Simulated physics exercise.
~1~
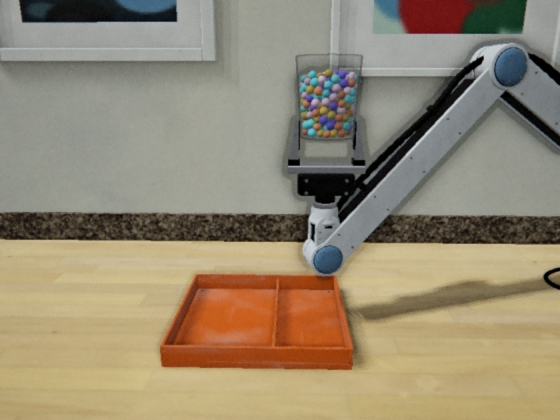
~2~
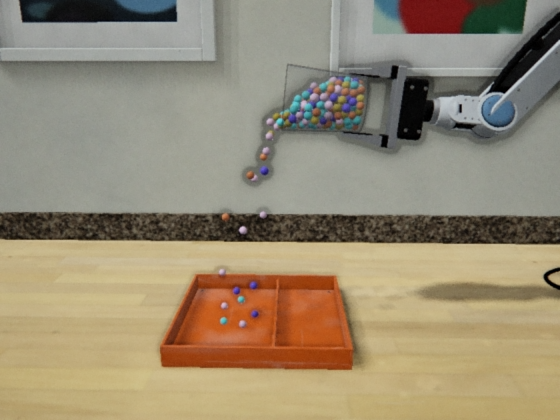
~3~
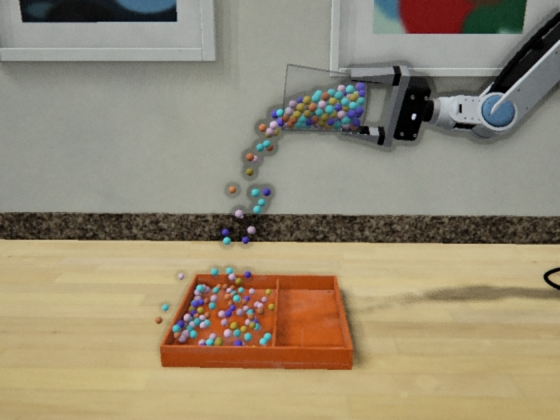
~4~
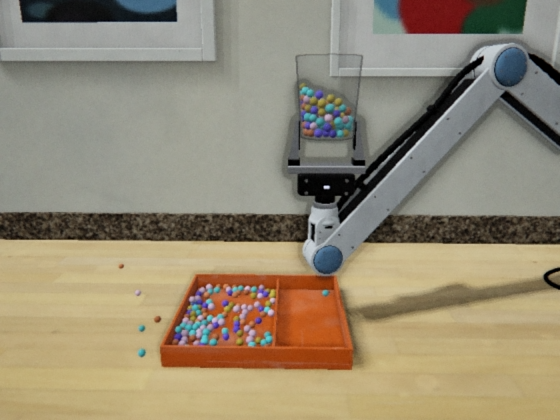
A robot arm tips a clear beaker, spilling many colourful balls mostly into the orange tray's left part, then rights it.
